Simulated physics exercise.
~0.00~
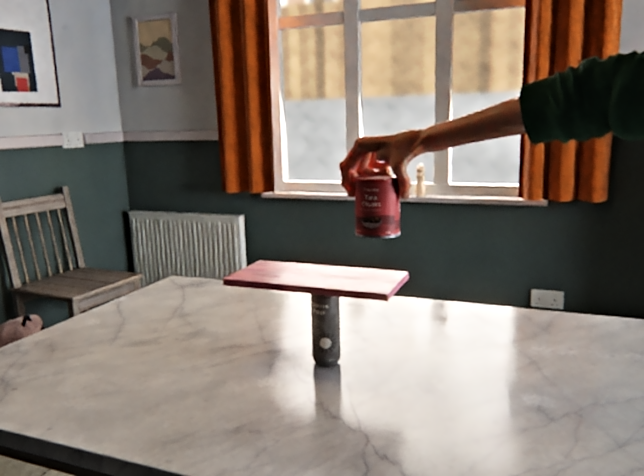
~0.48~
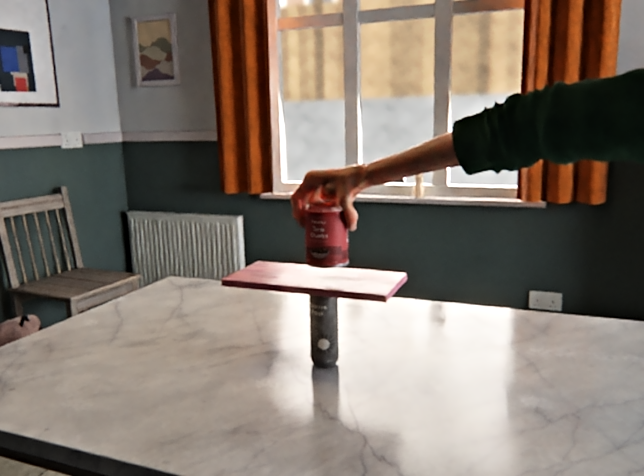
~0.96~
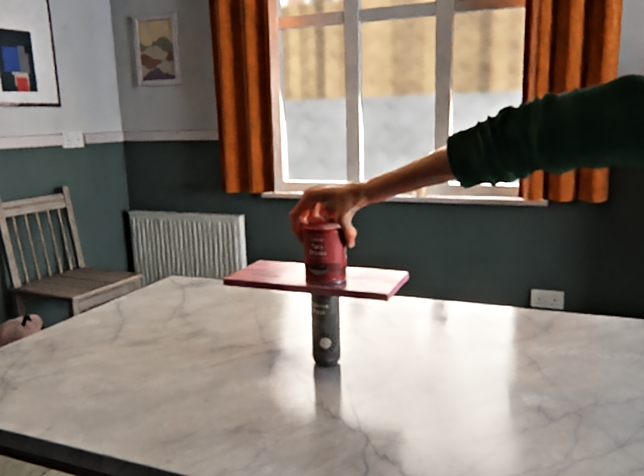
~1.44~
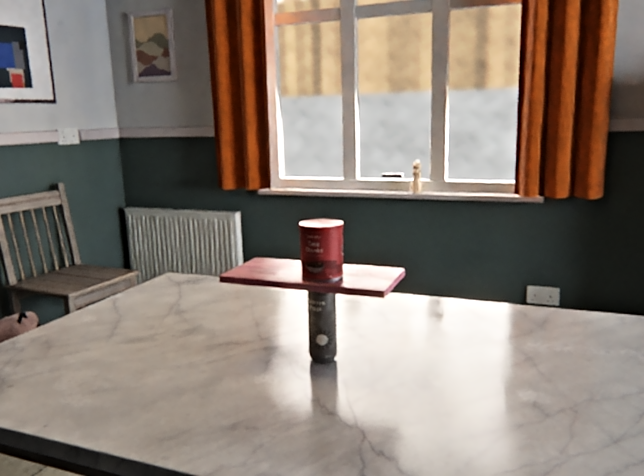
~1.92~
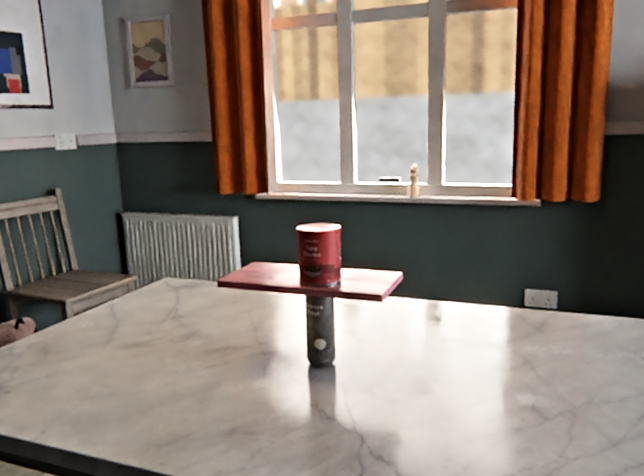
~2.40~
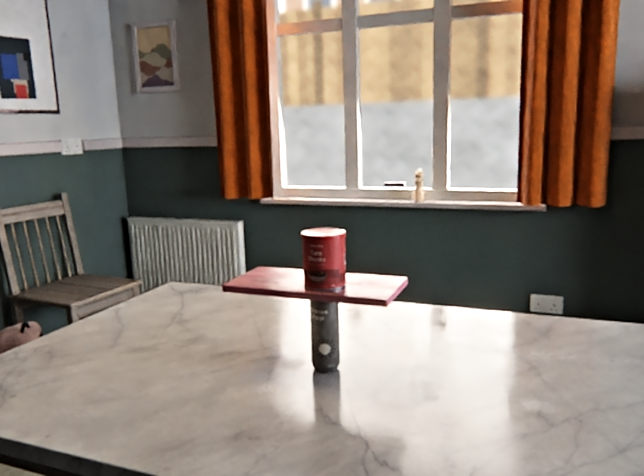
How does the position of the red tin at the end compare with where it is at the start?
At the start the red tin is held in the air above the right part of the pink board. By the end it is further left and lower, standing upright on the board above the grey can.
